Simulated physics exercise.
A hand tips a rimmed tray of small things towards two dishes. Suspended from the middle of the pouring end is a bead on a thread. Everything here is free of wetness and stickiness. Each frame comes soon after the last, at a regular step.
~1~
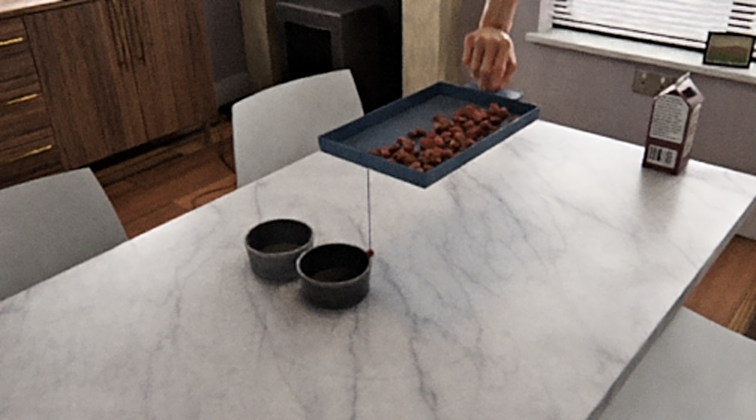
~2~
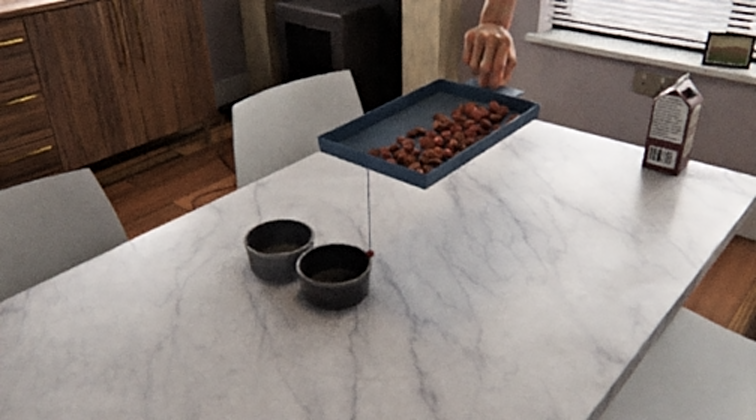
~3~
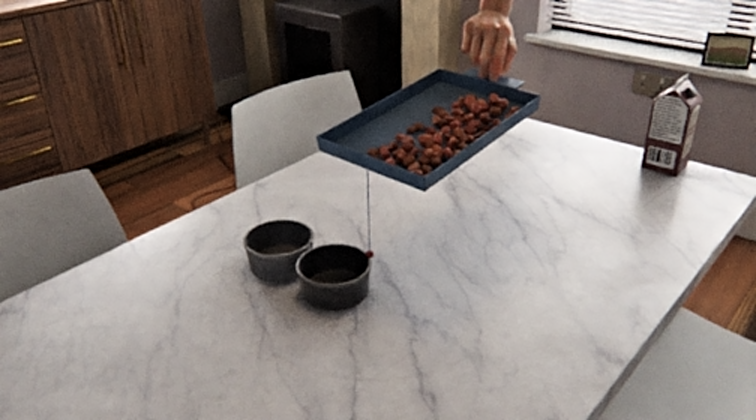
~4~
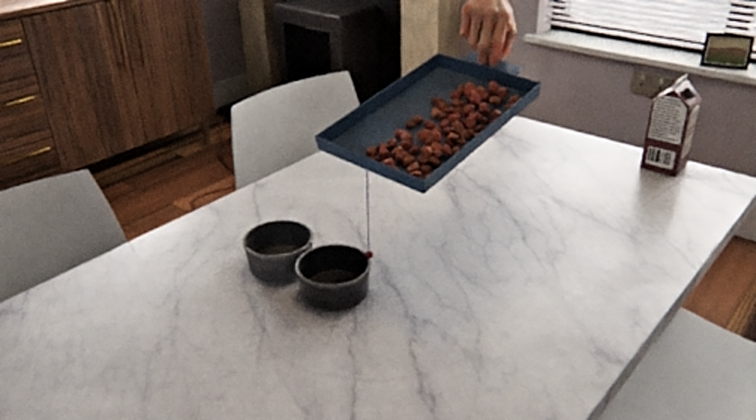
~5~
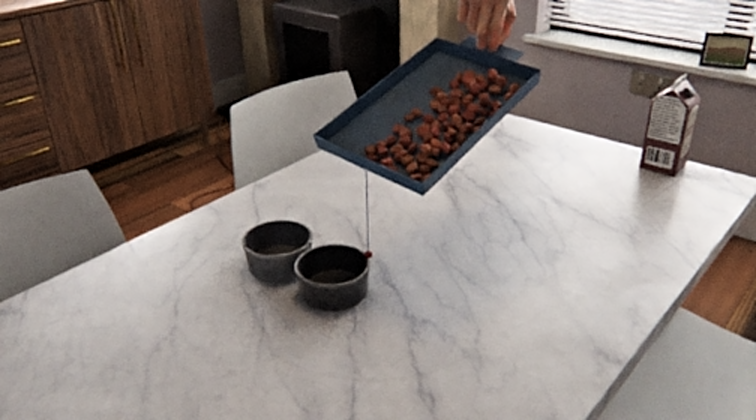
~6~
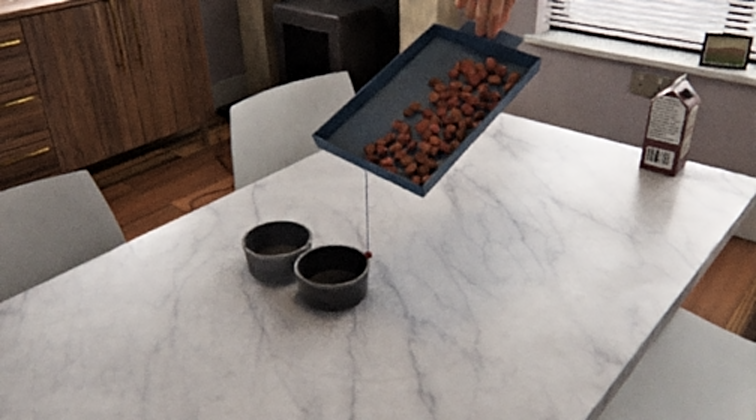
On a marble-patterned table, a hand holds a blue rimmed tray of reddish-brown lumps level near two dark round dishes, with a small red bead hanging on a thread beneath its near end. The hand then raises the far end, tilting the tray steadily towards the near right corner, while the lumps stay bunched.
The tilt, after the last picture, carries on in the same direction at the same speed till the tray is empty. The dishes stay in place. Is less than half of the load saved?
Yes, less than half is saved.
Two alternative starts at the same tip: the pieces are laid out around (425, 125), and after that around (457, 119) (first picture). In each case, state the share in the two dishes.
About 10 % and 0 %.
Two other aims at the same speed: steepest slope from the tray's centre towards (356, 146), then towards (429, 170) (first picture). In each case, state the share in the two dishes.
First case around 70 per cent, second case 0 per cent.
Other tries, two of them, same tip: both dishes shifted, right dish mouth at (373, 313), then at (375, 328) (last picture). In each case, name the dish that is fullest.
Well, the right-side one at the first spot and the right-side one at the second.
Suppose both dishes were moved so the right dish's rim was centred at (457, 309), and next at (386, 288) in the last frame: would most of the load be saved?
For the two tries in order: Not as much as half, exceeding half.
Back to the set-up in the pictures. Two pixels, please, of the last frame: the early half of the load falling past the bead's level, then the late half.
Close to (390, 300), then close to (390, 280).
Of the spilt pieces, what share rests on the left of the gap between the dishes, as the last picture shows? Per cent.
It comes to near 10 percent of the spill.
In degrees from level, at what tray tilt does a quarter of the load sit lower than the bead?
About 90 degrees.
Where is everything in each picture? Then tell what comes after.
The first frame shows corners of the pouring end at (320, 136) and (425, 173), level; middle of the load at (445, 136), bits of crushed brick; left dish at (255, 261); right dish at (310, 290); bead on its thread at (370, 253).
The second frame shows corners of the pouring end at (320, 137) and (425, 174), level; middle of the load at (445, 135).
The third frame shows corners of the pouring end at (319, 136) and (424, 176), tipped barely, lowest at the right corner; middle of the load at (445, 131).
The fourth frame shows corners of the pouring end at (317, 136) and (423, 179), tipped a little, lowest at the right corner; middle of the load at (450, 132).
The fifth frame shows corners of the pouring end at (315, 135) and (422, 182), tipped clearly, lowest at the right corner; middle of the load at (449, 126).
The sixth frame shows corners of the pouring end at (314, 135) and (422, 186), tipped clearly, lowest at the right corner; middle of the load at (448, 122); left dish at (253, 263); right dish at (308, 292).
Soon after the last picture, tray tipped steeply; all on the tray.
A little later, tray tipped past a quarter turn; about a quarter on the tray; about half outside both; about a quarter in the air.
Later still, tray tipped past a quarter turn; all outside both.
At rest, tray tipped past a quarter turn; none in the right dish; none in the left dish; all outside both.
